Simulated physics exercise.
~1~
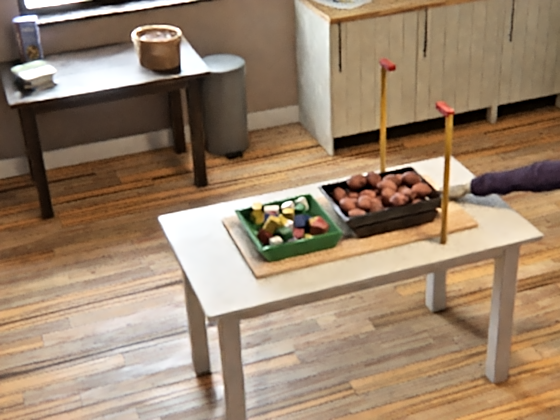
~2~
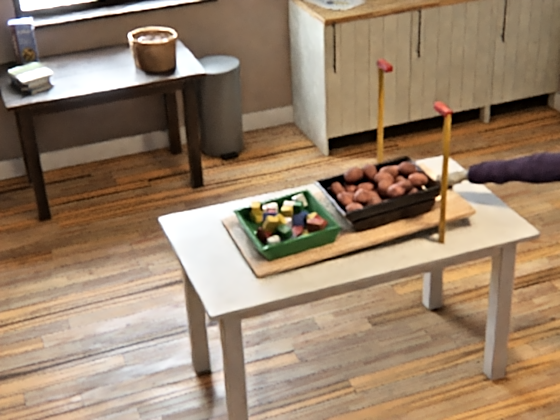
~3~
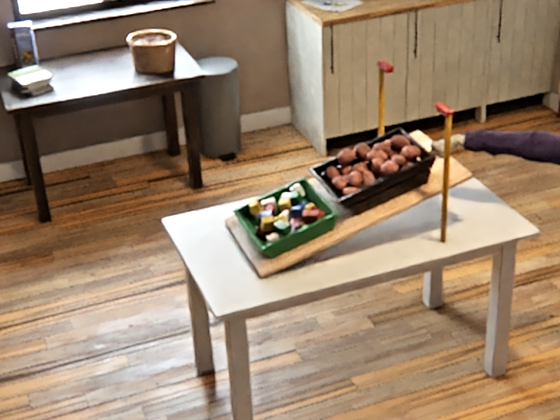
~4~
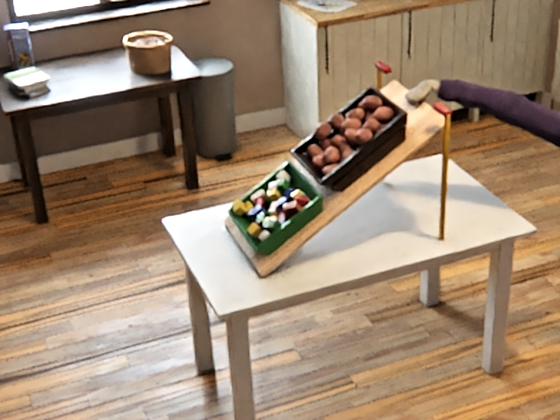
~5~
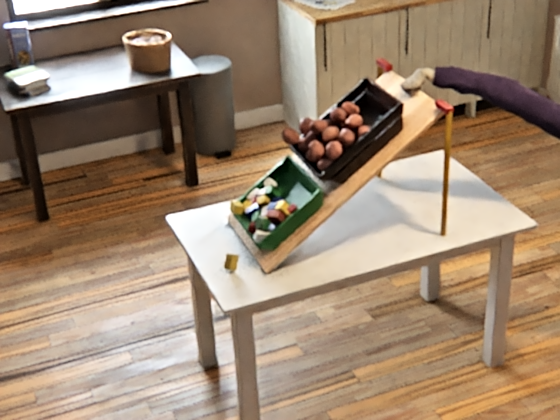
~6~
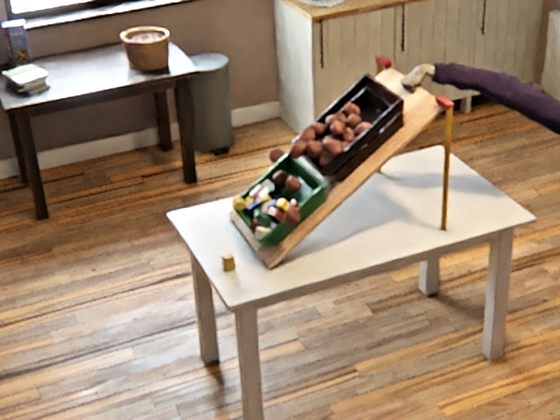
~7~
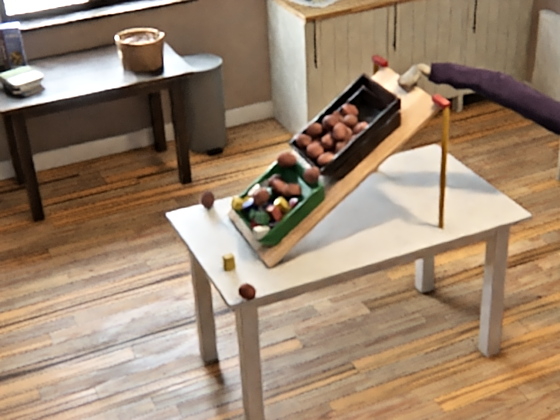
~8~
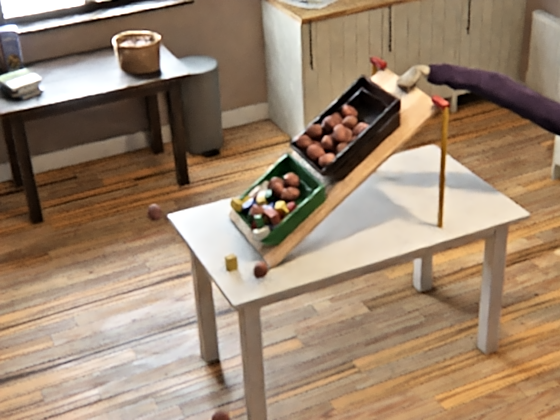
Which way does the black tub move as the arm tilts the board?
The black tub moves up as the arm lifts the right end of the board towards the red-topped stops.
Wooden-floored room, purple-sleeved arm tilting a board against stops, one brick falling, potatoes spilling into the green tub and off the table.
